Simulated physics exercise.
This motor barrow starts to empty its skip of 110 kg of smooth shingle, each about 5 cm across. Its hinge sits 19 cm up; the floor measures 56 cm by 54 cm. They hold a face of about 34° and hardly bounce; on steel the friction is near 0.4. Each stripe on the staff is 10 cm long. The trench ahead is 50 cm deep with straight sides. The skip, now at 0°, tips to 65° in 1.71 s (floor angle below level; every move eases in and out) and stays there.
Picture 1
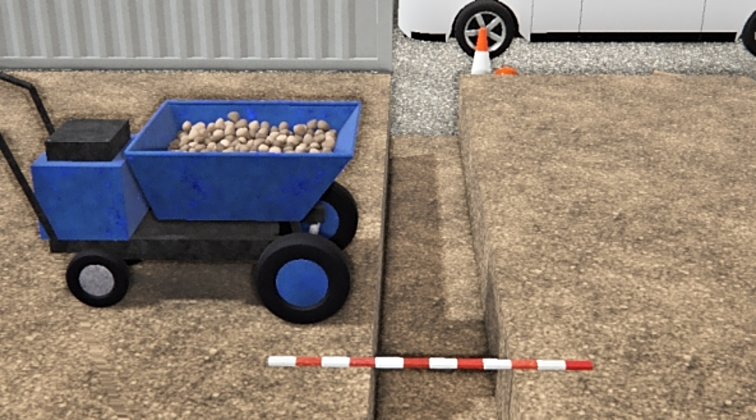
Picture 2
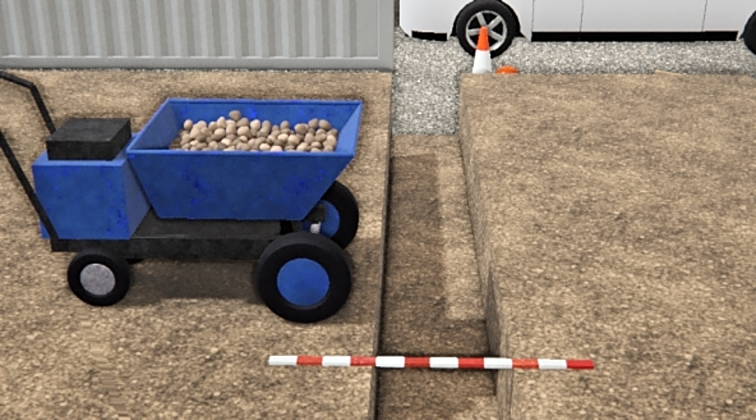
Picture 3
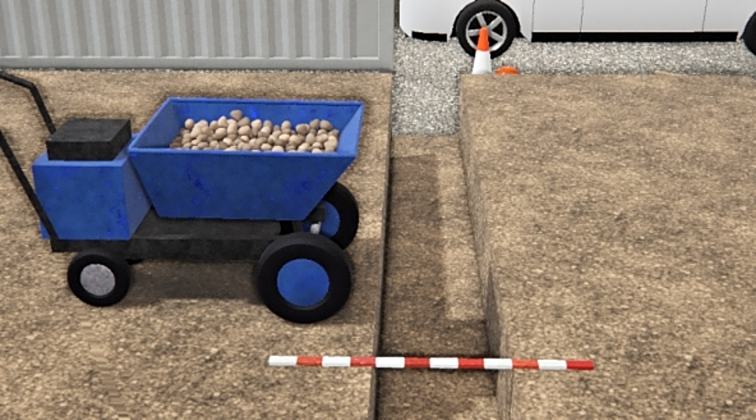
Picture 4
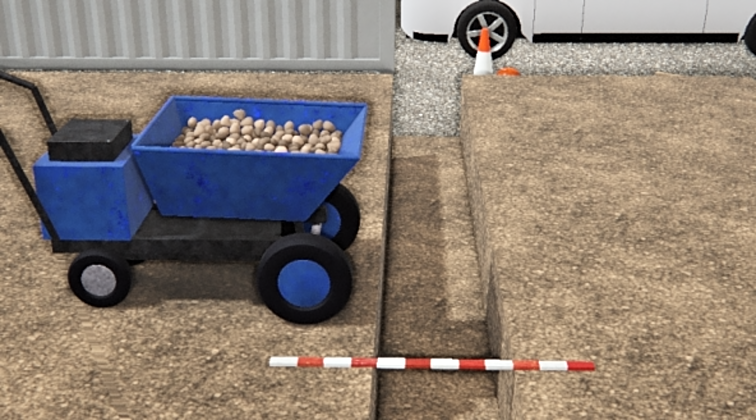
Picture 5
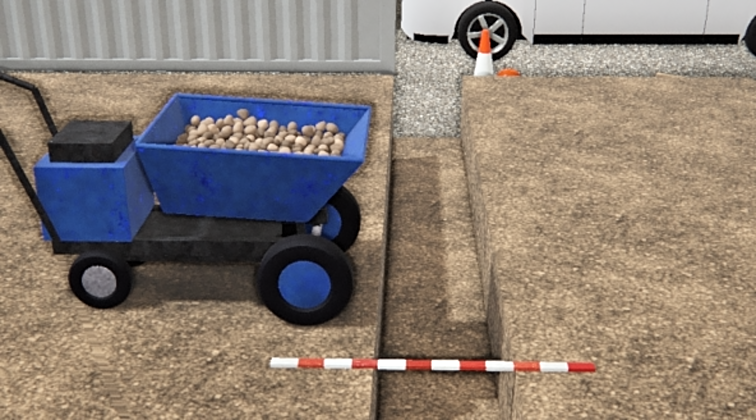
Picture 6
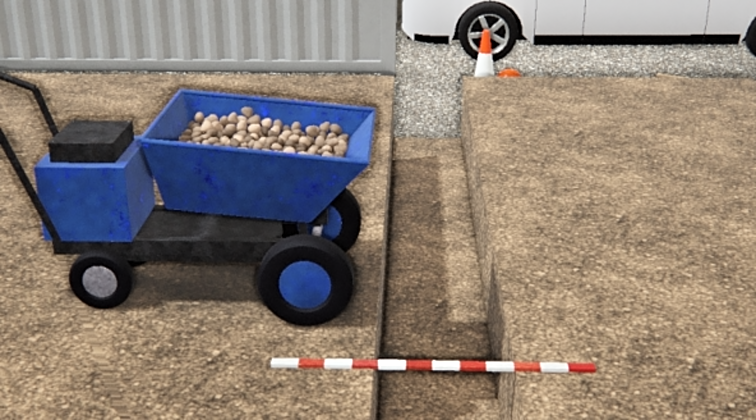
On bare ground beside a straight-sided trench with a red-and-white staff lying across it, a blue motor barrow loaded with rounded stones stays in place while its skip tilts slightly, the back rising and the right lip dipping.
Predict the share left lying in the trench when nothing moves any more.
Some 81 per cent of it.
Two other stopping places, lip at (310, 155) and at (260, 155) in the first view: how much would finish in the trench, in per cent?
About 100 and 100 per cent.
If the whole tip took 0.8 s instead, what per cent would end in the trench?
It would be near 60 per cent.
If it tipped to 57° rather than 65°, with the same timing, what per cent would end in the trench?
Then about 55 per cent.
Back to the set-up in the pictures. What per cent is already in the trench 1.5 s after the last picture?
About 30 per cent by then.
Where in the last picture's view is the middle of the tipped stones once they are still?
Near (471, 376).
Then, 1.0 s after the last picture the floor is at 55°, 100 % in the skip; the foremost stones are at (439, 218).
Then, 1.5 s after the last picture the floor is at 65°, 63 % in the skip, 29 % in the trench, 8 % past the trench; the foremost stones are at (539, 286).
Then, 1.9 s after the last picture the floor is at 65°, 34 % in the skip, 47 % in the trench, 19 % past the trench; the foremost stones are at (632, 287).
Then, 3.8 s after the last picture the floor is at 65°, 0 % in the skip, 81 % in the trench, 19 % past the trench; the foremost stones are at (690, 274).
